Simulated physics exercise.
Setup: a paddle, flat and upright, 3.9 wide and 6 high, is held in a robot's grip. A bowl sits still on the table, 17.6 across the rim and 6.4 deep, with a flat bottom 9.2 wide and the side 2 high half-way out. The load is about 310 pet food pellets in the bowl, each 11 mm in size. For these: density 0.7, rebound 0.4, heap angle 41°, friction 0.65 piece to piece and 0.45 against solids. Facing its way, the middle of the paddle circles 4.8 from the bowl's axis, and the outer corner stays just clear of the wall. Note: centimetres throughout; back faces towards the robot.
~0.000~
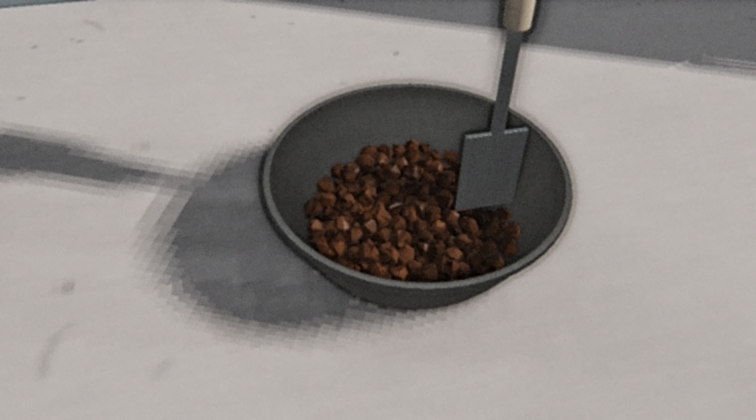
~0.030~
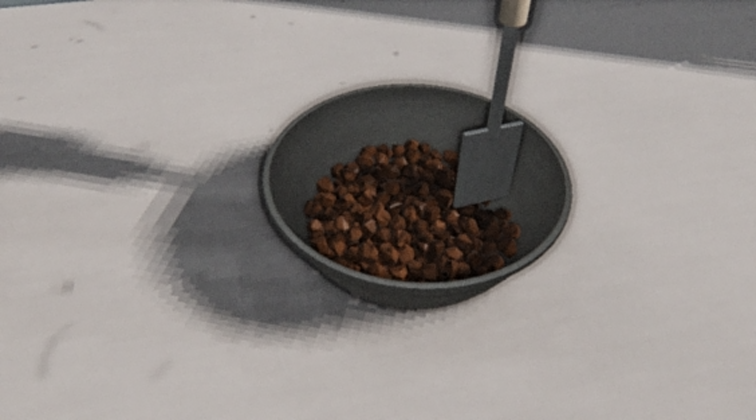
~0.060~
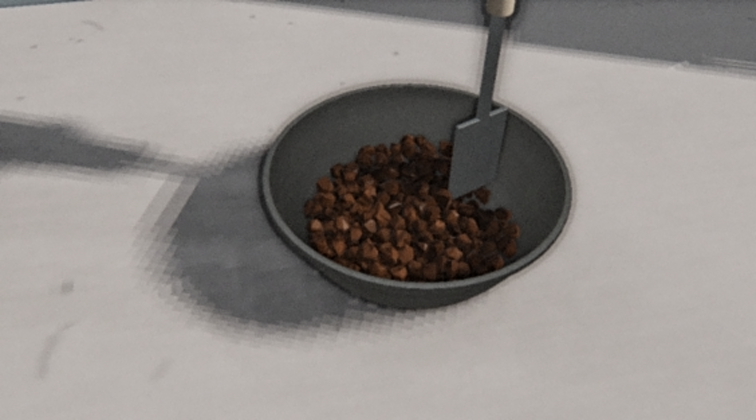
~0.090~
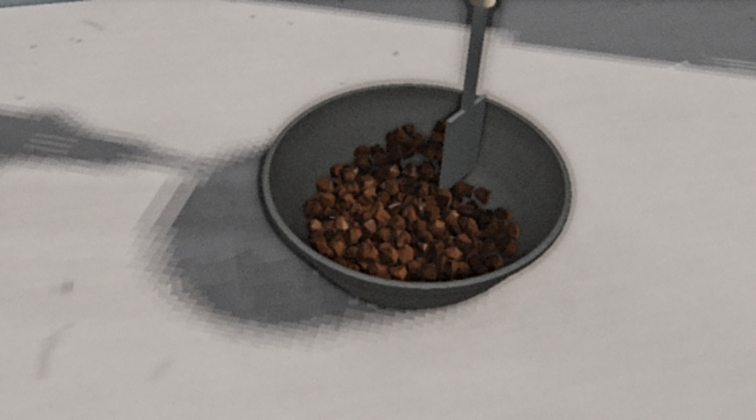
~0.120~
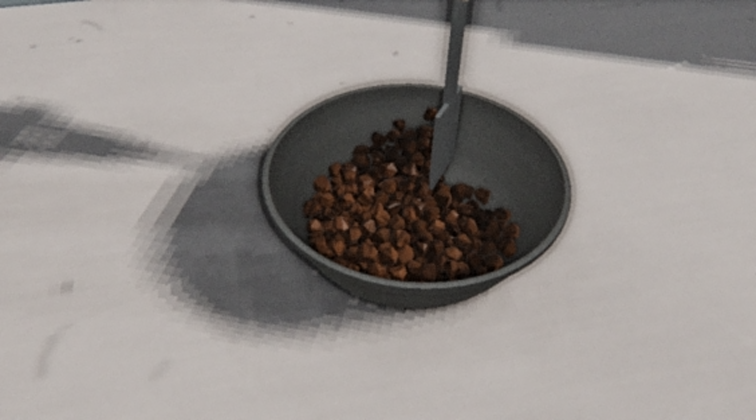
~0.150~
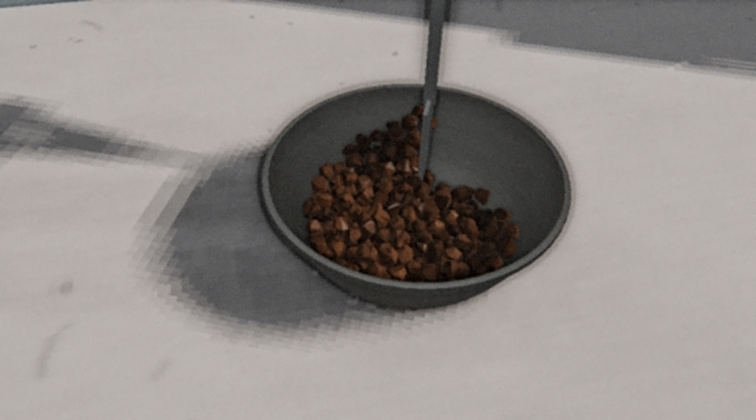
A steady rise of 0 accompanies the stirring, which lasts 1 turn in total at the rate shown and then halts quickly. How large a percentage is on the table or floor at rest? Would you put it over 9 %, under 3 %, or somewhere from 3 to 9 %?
I would put it from 3 to 9 %.
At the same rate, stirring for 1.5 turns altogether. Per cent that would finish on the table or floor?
About 15 per cent.
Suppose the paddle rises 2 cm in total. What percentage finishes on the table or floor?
Estimate: Close to 5 %.
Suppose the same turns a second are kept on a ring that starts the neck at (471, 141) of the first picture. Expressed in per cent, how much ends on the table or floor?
Table or floor share: Near 0 %.
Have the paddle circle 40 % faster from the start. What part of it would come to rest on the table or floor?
It would come to around 10 percent.
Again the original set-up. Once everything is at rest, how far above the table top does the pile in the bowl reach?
I'd say close to 7.0 centimetres.
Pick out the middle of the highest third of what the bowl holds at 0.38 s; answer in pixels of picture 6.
The upper third is centred close to (354, 236).
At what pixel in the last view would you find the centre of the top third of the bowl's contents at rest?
I'd say close to (448, 161).
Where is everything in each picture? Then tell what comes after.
The first picture shows the paddle neck at (501, 112), 0° round; upper third of the load around (404, 218), from x 310 to 510, top at y 145; 310 in the bowl.
The second picture shows the paddle neck at (497, 107), 6° round; upper third of the load around (409, 214), from x 310 to 510, top at y 145.
The third picture shows the paddle neck at (486, 96), 20° round; upper third of the load around (408, 211), from x 310 to 510, top at y 140.
The fourth picture shows the paddle neck at (470, 87), 35° round; upper third of the load around (407, 209), from x 310 to 510, top at y 125.
The fifth picture shows the paddle neck at (452, 80), 50° round; upper third of the load around (402, 208), from x 310 to 510, top at y 115.
The sixth picture shows the paddle neck at (432, 76), 66° round; upper third of the load around (395, 203), from x 310 to 510, top at y 110; 310 in the bowl.
After 0.38 s, 179° round, highest piece 8 above the table; 308 in the bowl, 2 in flight or on the tool.
After 0.60 s, 293° round, highest piece 8 above the table; 299 in the bowl, 8 on the table or floor, 3 in flight or on the tool.
After 0.91 s, 0° round, highest piece 7 above the table; 292 in the bowl, 18 on the table or floor.
After 1.61 s, 0° round, highest piece 7 above the table; 292 in the bowl, 18 on the table or floor.
In the end, 292 in the bowl, 18 on the table or floor. That is 6 % on the table or floor.
